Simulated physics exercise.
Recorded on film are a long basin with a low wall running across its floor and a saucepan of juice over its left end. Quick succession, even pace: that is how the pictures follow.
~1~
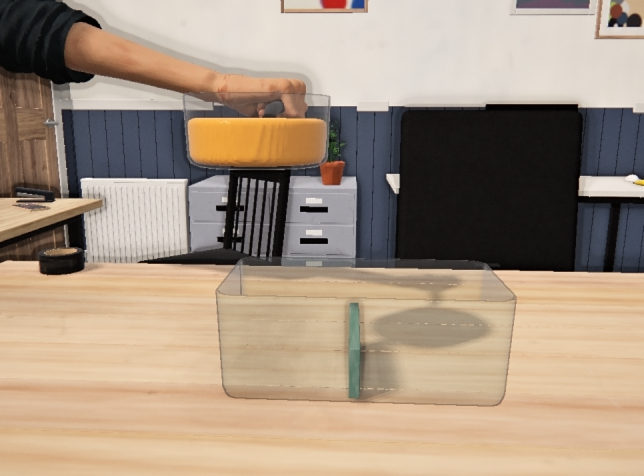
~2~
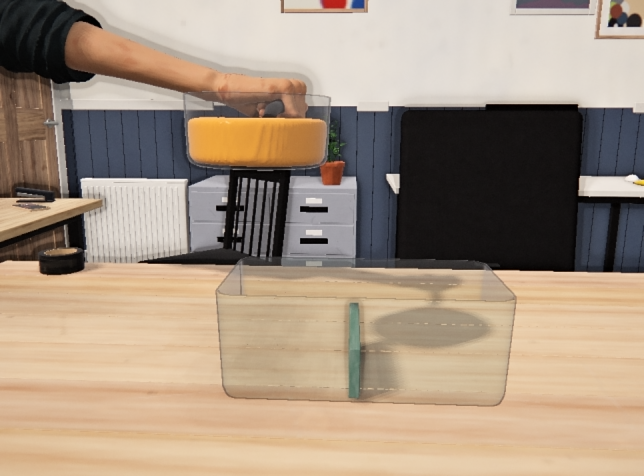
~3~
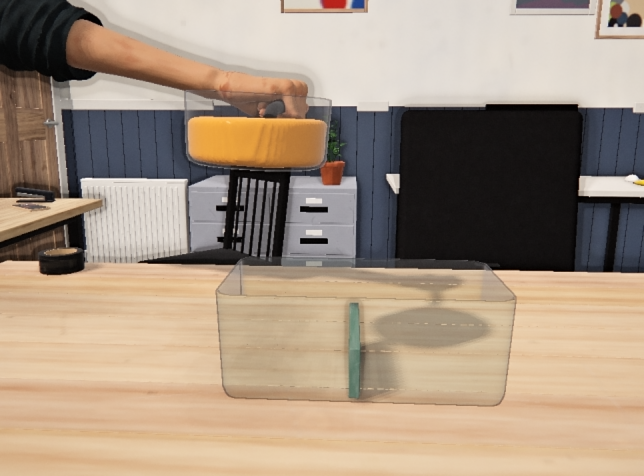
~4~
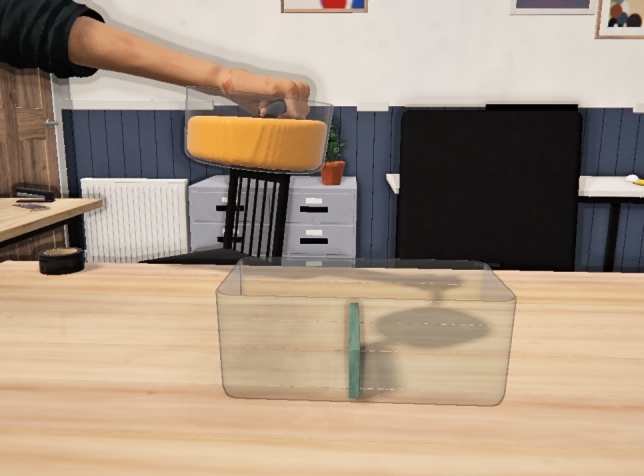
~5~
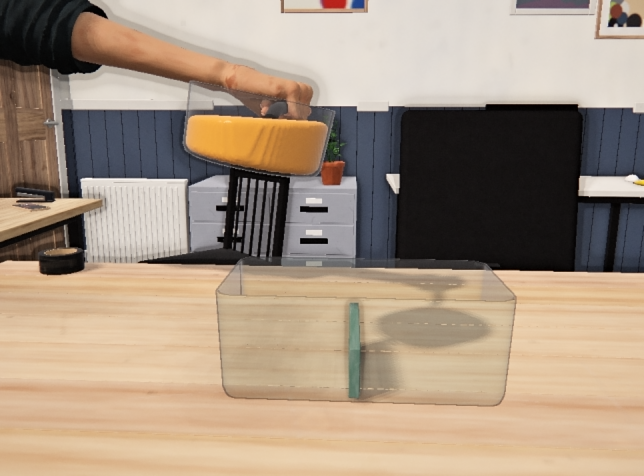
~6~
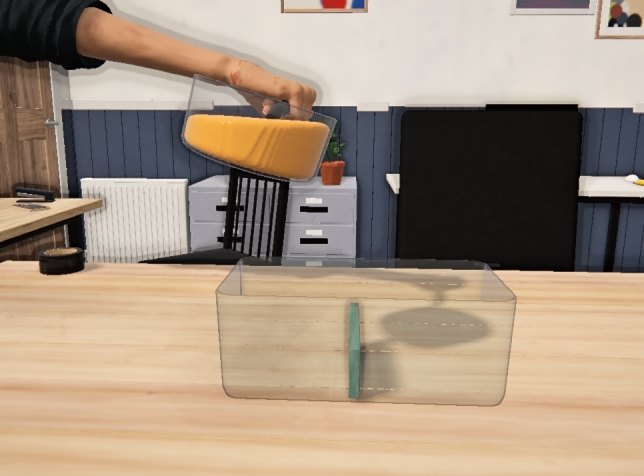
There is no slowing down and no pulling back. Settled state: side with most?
The largest amount gathers in the right chamber.
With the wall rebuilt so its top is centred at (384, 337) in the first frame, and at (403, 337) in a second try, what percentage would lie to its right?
About 35 per cent on the first try, and 10 per cent on the second.
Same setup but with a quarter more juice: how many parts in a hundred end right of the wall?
Near 70 parts in a hundred.
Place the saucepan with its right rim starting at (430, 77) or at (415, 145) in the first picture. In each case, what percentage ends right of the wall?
About 80 % the first time, about 95 % the second.
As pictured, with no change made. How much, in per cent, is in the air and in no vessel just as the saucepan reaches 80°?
About 45 per cent.
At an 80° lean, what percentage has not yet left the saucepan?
40 per cent or so.
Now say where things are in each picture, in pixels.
It leans 0°; its right rim is at (329, 99); the juice meets the walls at (192, 121) and (327, 121); the long basin's rim runs from (230, 275) to (499, 281); the wall's top is at (355, 324), in the first picture.
It leans 1°; its right rim is at (329, 99); the juice meets the walls at (192, 120) and (327, 121), in the second picture.
It leans 3°; its right rim is at (330, 102); the juice meets the walls at (193, 119) and (327, 122), in the third picture.
It leans 6°; its right rim is at (332, 107); the juice meets the walls at (193, 119) and (328, 123), in the fourth picture.
It leans 11°; its right rim is at (333, 114); the juice meets the walls at (193, 119) and (329, 124), in the fifth picture.
It leans 17°; its right rim is at (335, 122); the juice meets the walls at (192, 119) and (331, 125), in the sixth picture.
A moment on, the tilt is 80° and 42 per cent is still to pour, 0 is left of the wall and 12 right of it.
Next, the tilt is 111° and 6 per cent is still to pour, 20 is left of the wall and 65 right of it.
Then the tilt is 112° and 0 per cent is still to pour, 33 is left of the wall and 66 right of it.
Later the tilt is 112° and 0 per cent is still to pour, 33 is left of the wall and 66 right of it.
In the end 33 per cent lies left of the wall, 66 right of it and 1 outside.
